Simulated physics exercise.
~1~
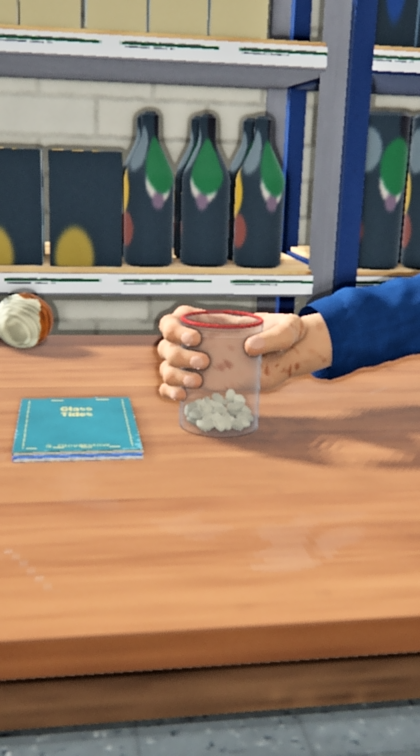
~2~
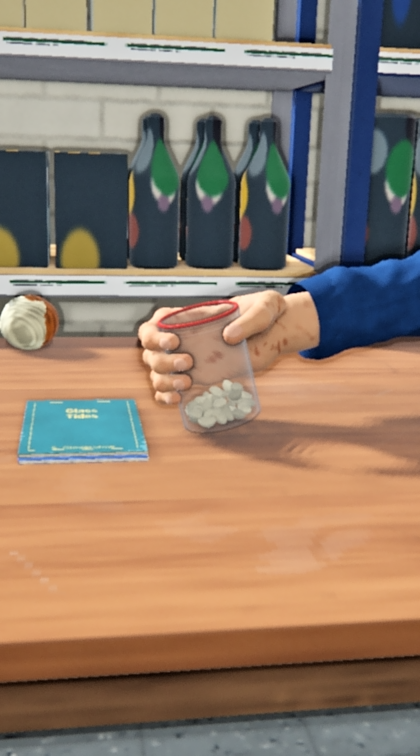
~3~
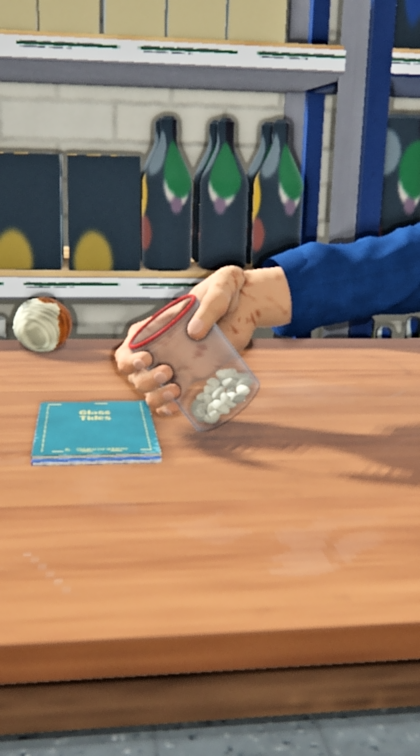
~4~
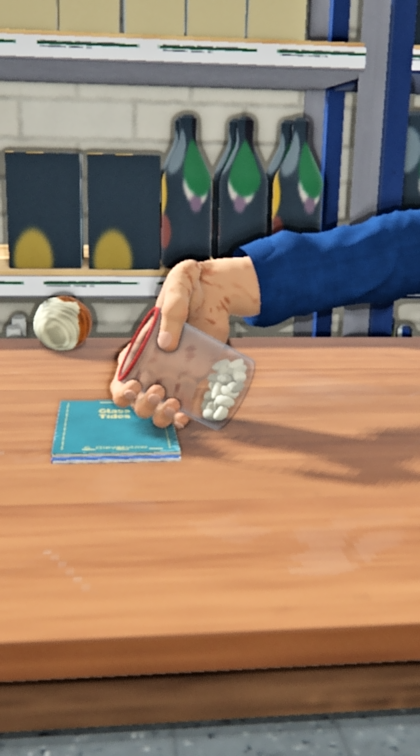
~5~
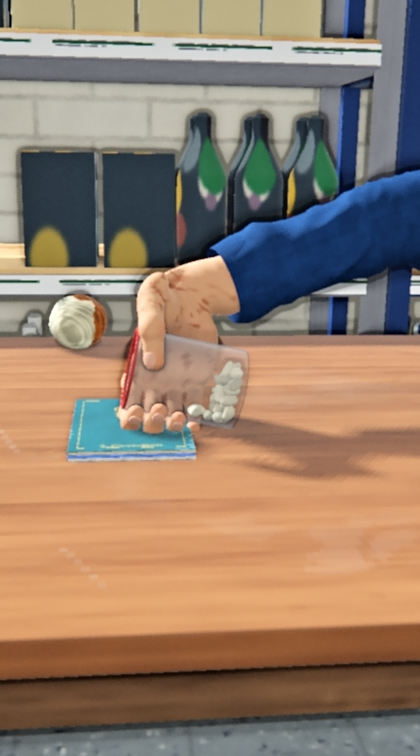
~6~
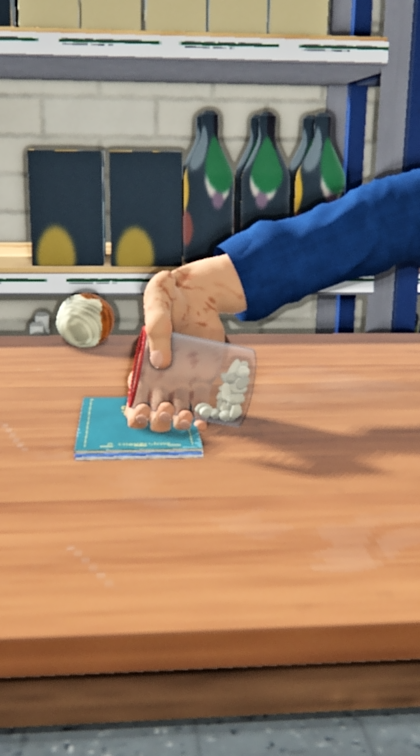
A wooden counter stands before metal shelves of dark bottles and boxes against a pale brick wall, seen from the front and slightly above. A hand in a blue sleeve reaches in from the right and holds an open, clear jar with a red rim and small whitish pieces at its bottom, beside teal books on the left. As the view pans slightly left, the hand tips the jar leftward, and the pieces gather against its lower side. The jar tilts almost flat and comes to rest with its rim end over the books. Every piece remains inside.
